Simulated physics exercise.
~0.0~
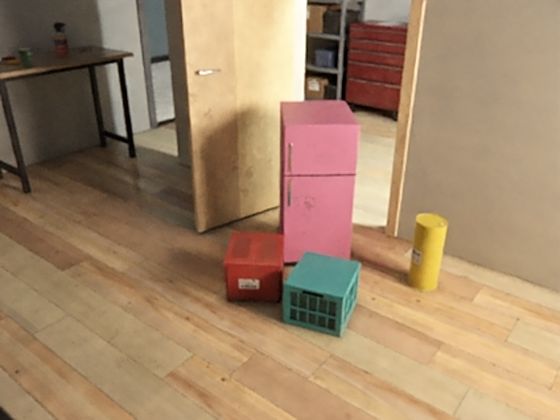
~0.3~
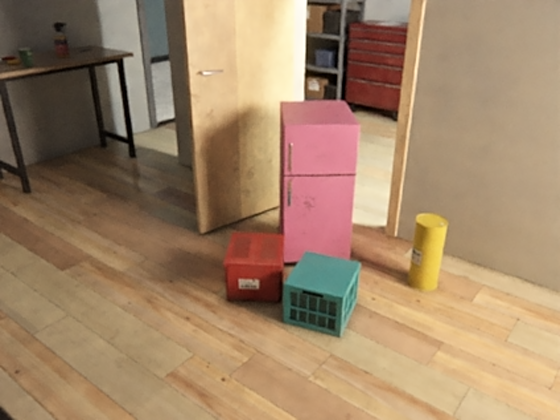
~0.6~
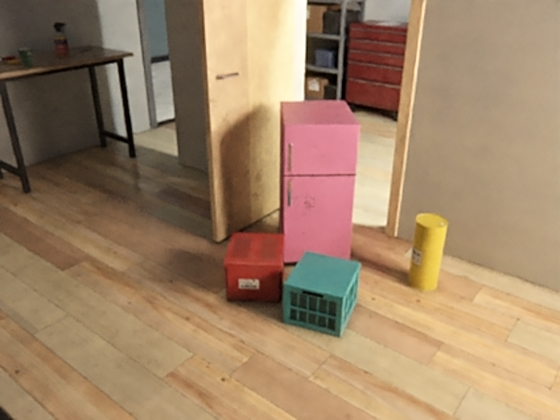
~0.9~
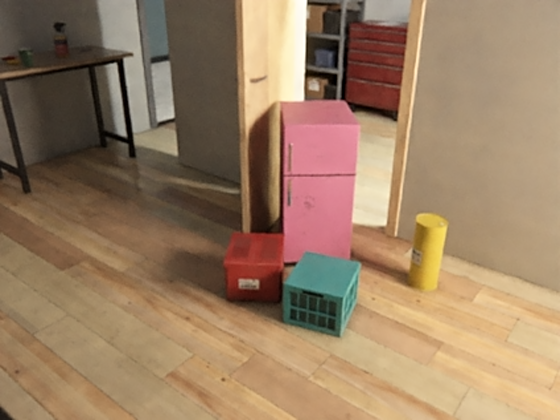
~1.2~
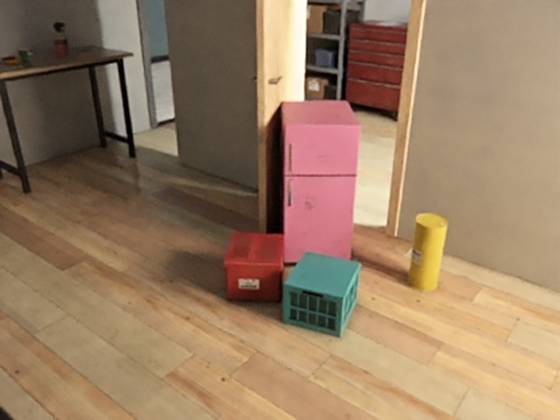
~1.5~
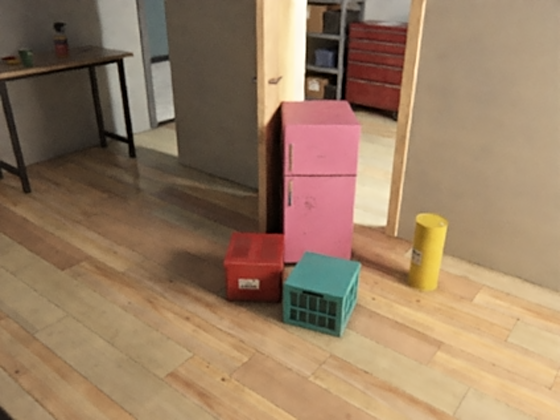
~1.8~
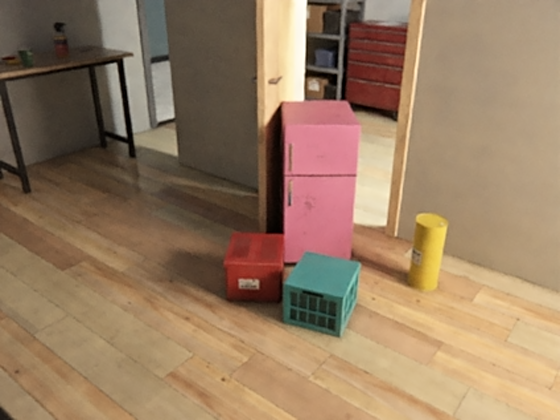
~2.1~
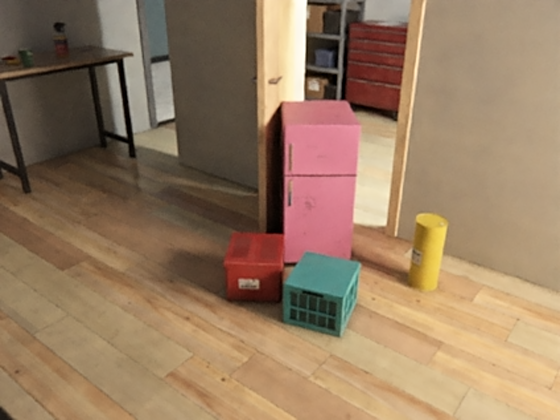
The clip opens on a wooden door standing wide open in a room with a plank floor, a pink fridge just to its right. A red crate and a teal crate sit in front of the fridge, and a yellow cylinder stands off to the right. With nobody in view, the door starts to swing rightward toward closing, slowly at first, its broad face narrowing. It keeps turning until its free edge reaches the left side of the fridge, where it stops short. The door then stays still, well open, and the fridge, crates and cylinder have not shifted.
